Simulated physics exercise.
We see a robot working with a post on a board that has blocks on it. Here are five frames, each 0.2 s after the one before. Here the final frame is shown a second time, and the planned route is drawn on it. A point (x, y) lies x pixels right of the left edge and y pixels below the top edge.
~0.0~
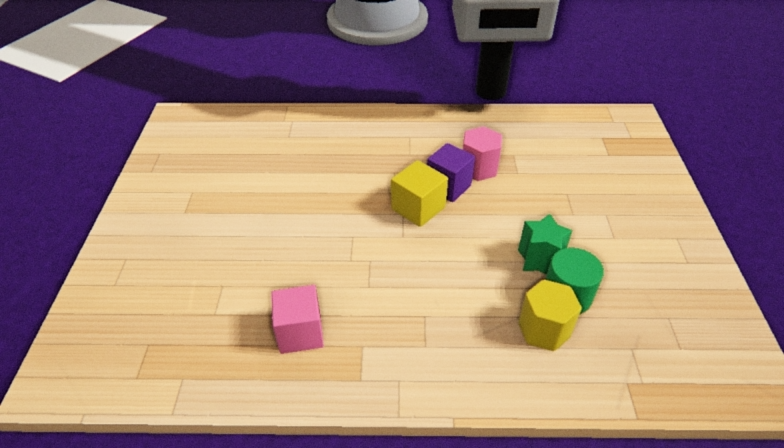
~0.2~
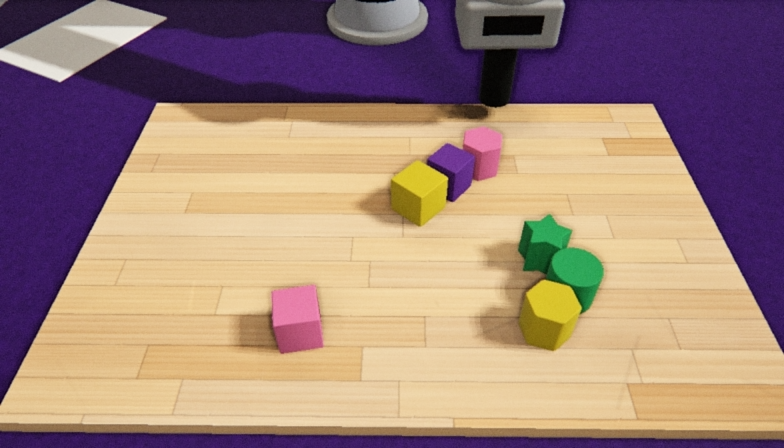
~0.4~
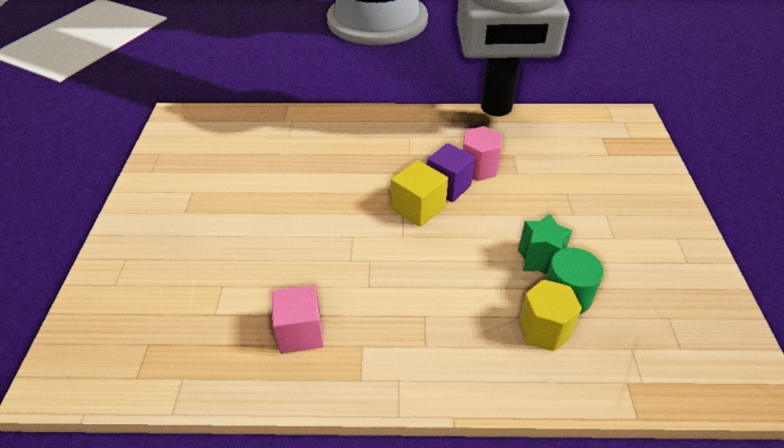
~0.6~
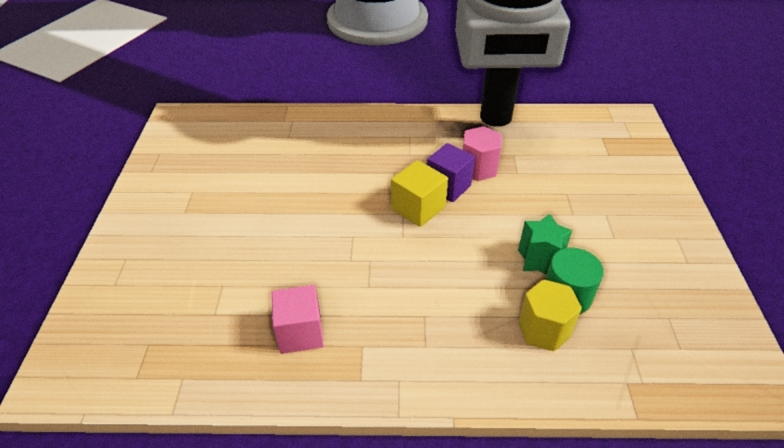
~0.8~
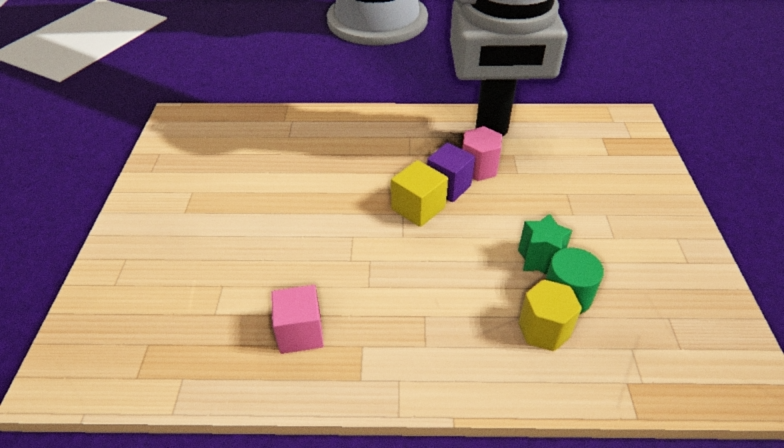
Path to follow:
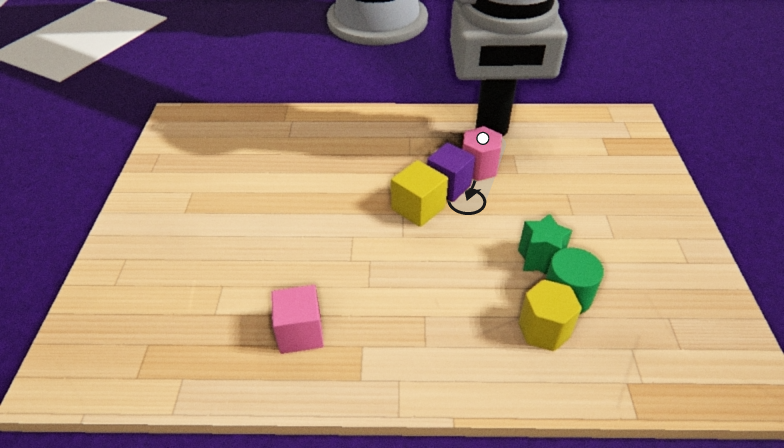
A robot's black post edging down the view to just behind a pink hexagon, the coloured blocks on the wooden board staying still.
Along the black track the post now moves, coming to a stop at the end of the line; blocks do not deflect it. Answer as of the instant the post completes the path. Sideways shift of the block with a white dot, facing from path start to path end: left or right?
It's going to go left.
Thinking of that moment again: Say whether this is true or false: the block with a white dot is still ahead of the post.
The claim holds.
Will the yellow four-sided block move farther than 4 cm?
I'd say no.
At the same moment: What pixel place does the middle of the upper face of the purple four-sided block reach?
My prediction: (439, 190).
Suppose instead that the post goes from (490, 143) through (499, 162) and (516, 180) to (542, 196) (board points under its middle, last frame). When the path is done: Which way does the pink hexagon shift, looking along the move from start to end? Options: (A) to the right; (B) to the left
A.
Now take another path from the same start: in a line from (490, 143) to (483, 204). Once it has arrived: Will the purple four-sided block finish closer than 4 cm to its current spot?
That would be a no.
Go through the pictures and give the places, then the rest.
In the first picture, post's lower end (491, 92); yellow four-sided block (419, 178); purple four-sided block (451, 157); pink hexagon (483, 138).
In the second picture, post (494, 99); blocks still.
In the third picture, post (496, 108); blocks still.
In the fourth picture, post (496, 118); blocks still.
In the fifth picture, post (492, 129); yellow four-sided block (419, 178); purple four-sided block (451, 157); pink hexagon (483, 138).
Drawn move, in a line from (490, 143) to (467, 201); the dot is on the pink hexagon.
What follows on the original path. One third of the way, post (485, 147); yellow four-sided block (414, 182), turned 10° clockwise; purple four-sided block (447, 169), turned 15° clockwise; pink hexagon (480, 155).
Two thirds of the way, post (477, 167); yellow four-sided block (403, 188), turned 35° clockwise; purple four-sided block (443, 184), turned 40° clockwise; pink hexagon (482, 176), turned 35° anticlockwise.
At the end, post (468, 187); yellow four-sided block (398, 190), turned 45° clockwise; purple four-sided block (439, 190), turned 45° clockwise; pink hexagon (486, 197), turned 65° anticlockwise.
